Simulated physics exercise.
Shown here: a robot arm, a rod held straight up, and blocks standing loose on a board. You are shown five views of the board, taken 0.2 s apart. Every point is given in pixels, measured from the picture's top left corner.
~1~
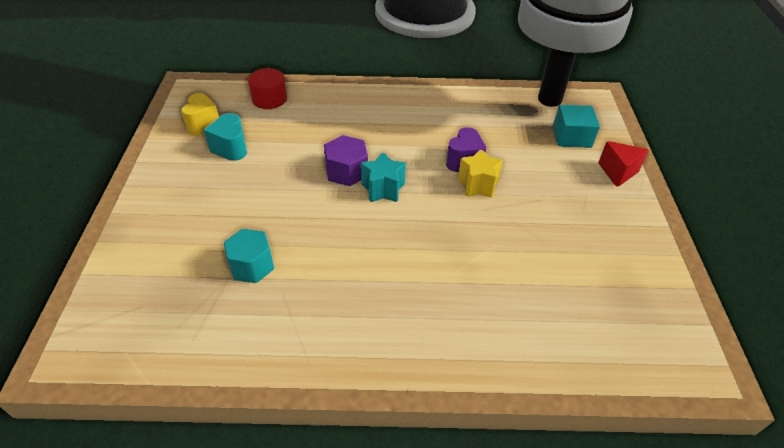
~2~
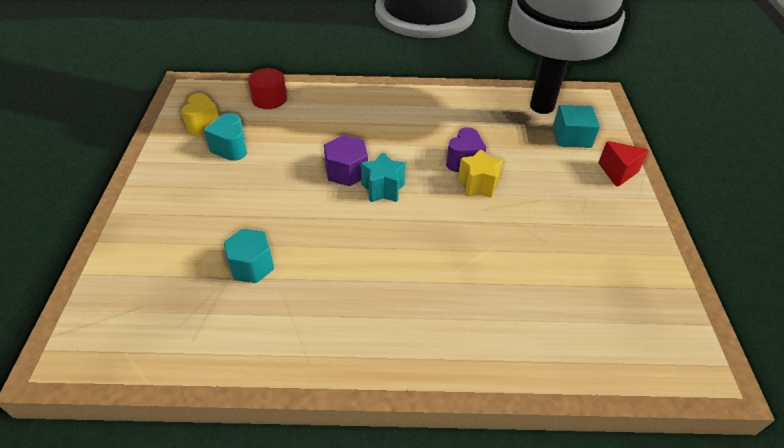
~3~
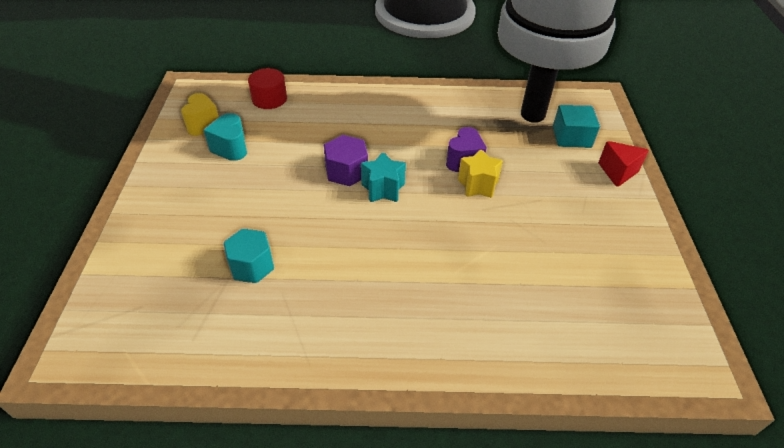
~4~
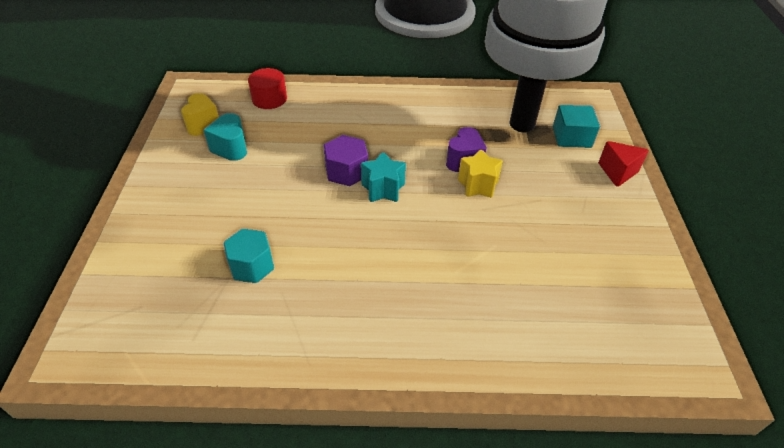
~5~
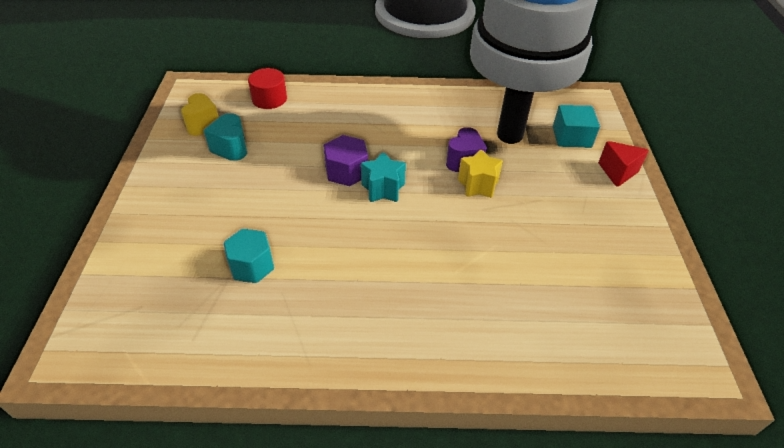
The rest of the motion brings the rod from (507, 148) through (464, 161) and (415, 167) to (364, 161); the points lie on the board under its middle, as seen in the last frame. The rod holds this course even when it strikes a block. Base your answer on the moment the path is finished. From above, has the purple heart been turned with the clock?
Final answer: No.
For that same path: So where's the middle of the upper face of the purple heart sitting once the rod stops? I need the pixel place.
Pixel (406, 164).
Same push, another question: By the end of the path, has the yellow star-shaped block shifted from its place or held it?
Once the path ends, it is where it was.
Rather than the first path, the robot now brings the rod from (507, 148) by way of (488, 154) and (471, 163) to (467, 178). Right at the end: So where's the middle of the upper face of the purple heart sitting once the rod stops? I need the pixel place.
Around pixel (440, 152).
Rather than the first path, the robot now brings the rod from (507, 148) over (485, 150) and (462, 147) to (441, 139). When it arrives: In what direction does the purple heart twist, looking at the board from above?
Short answer: Counterclockwise.
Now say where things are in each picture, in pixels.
The first frame shows rod tip at (550, 101); block tops, purple hexagon at (346, 149); turquoise star-shaped block at (384, 167); purple heart at (468, 140); yellow star-shaped block at (482, 163).
The second frame shows rod at (542, 108); blocks unchanged.
The third frame shows rod at (533, 116); blocks unchanged.
The fourth frame shows rod at (522, 126); blocks unchanged.
The fifth frame shows rod at (510, 137); purple hexagon at (346, 149); turquoise star-shaped block at (384, 167); purple heart at (468, 140); yellow star-shaped block at (482, 163).
What follows on the original path. One third of the way, rod at (465, 150); purple heart at (443, 149), turned 15° anticlockwise.
Two thirds of the way, rod at (415, 156); turquoise star-shaped block at (375, 172), turned 30° clockwise; purple heart at (407, 163), turned 65° anticlockwise.
At the end, rod at (364, 151); purple hexagon at (333, 151), turned 15° anticlockwise; turquoise star-shaped block at (374, 172), turned 30° clockwise; purple heart at (406, 164), turned 65° anticlockwise; yellow star-shaped block in place.
